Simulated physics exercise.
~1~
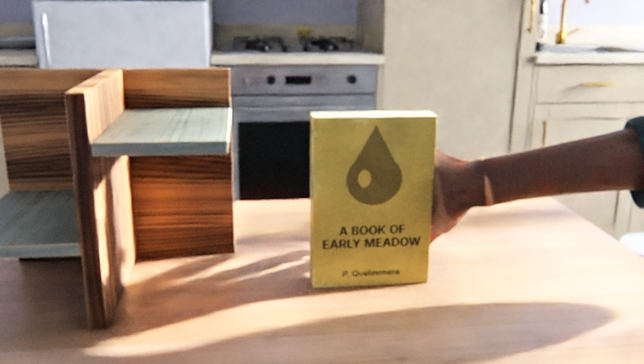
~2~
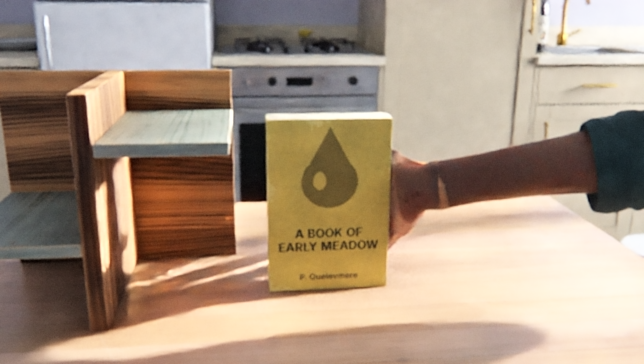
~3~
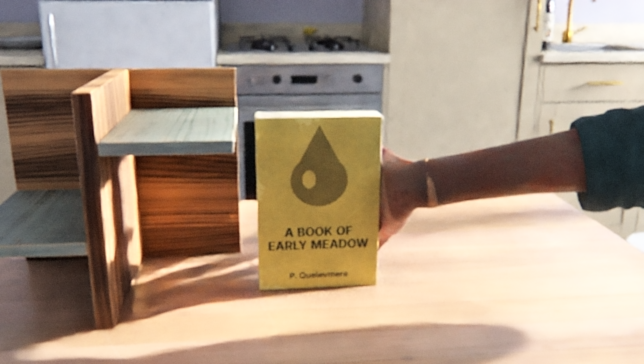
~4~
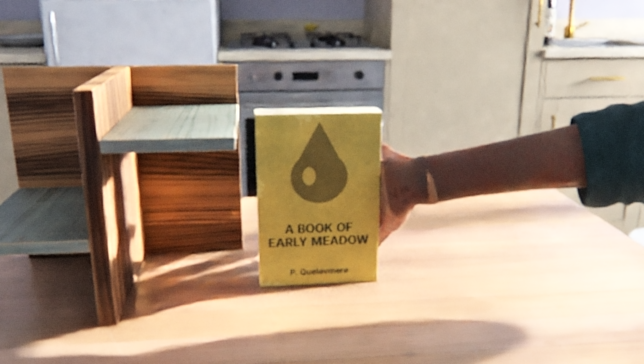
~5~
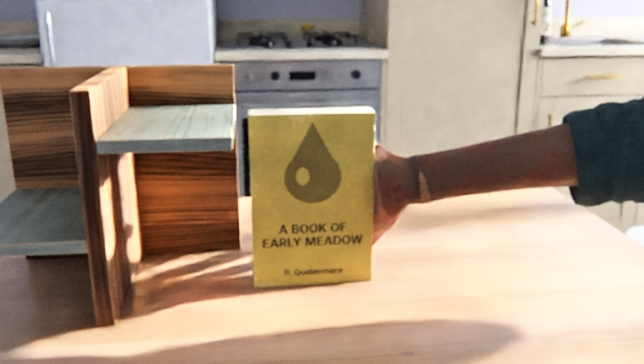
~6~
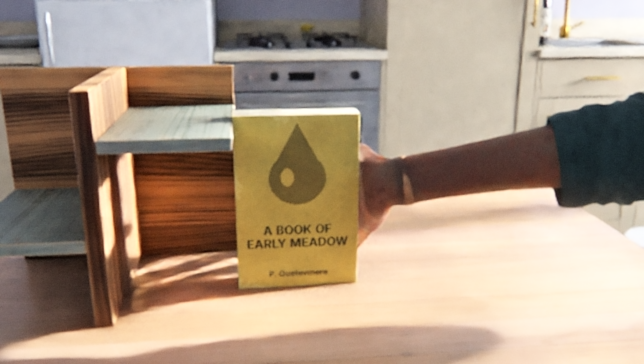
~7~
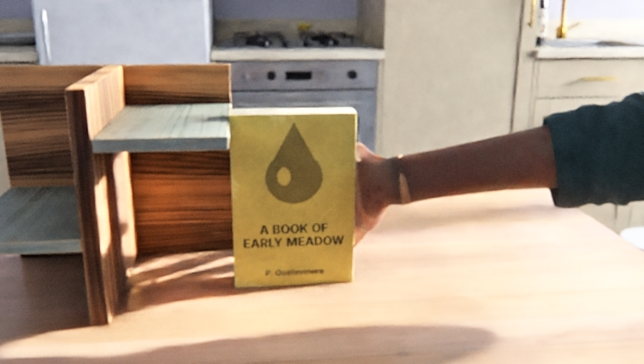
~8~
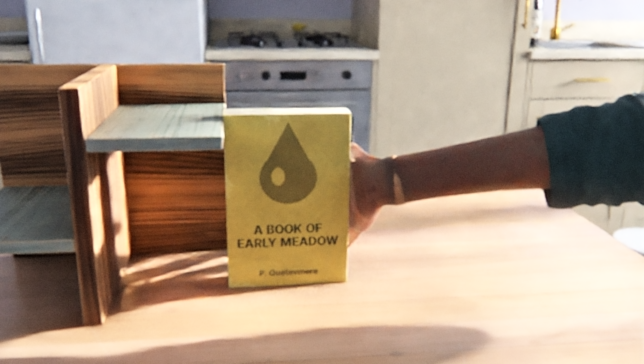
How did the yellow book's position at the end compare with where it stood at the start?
At the start the yellow book stood a good way to the right of the wooden shelf, with a gap between them. By the end it was farther left, right up at the shelf's edge.
